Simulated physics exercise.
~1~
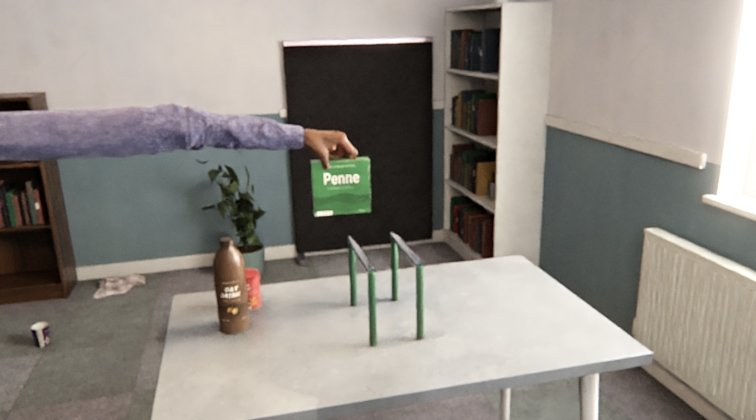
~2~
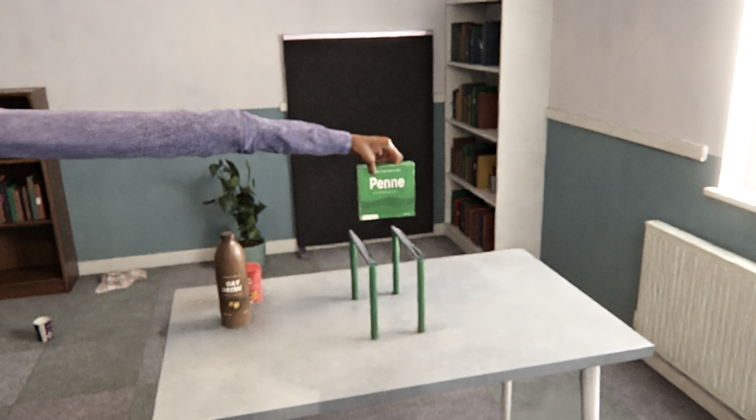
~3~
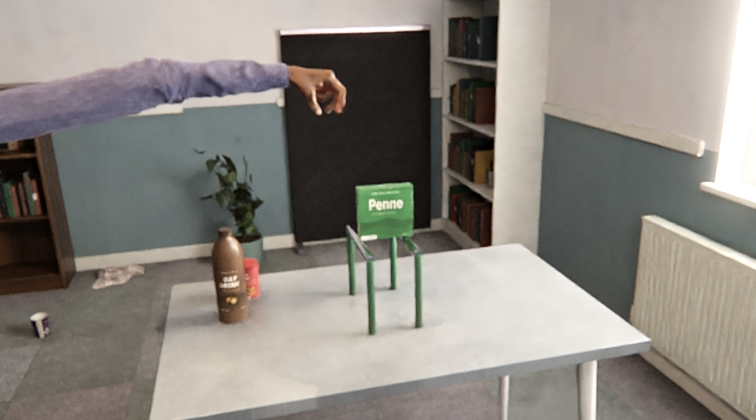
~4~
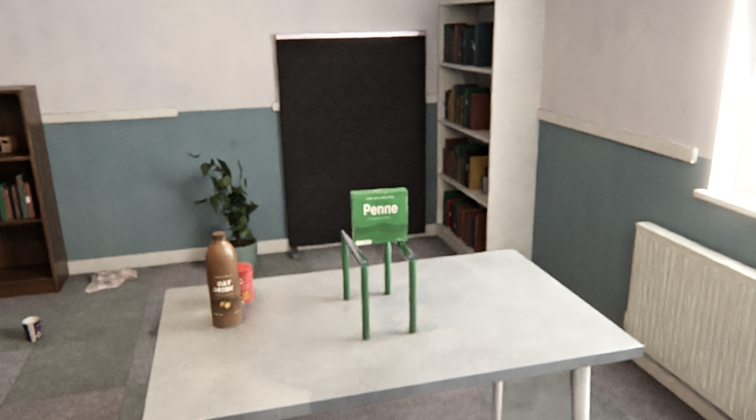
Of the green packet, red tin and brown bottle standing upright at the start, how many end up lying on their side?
None of them end up lying on their side. The green packet, the red tin and the brown bottle are all still upright.
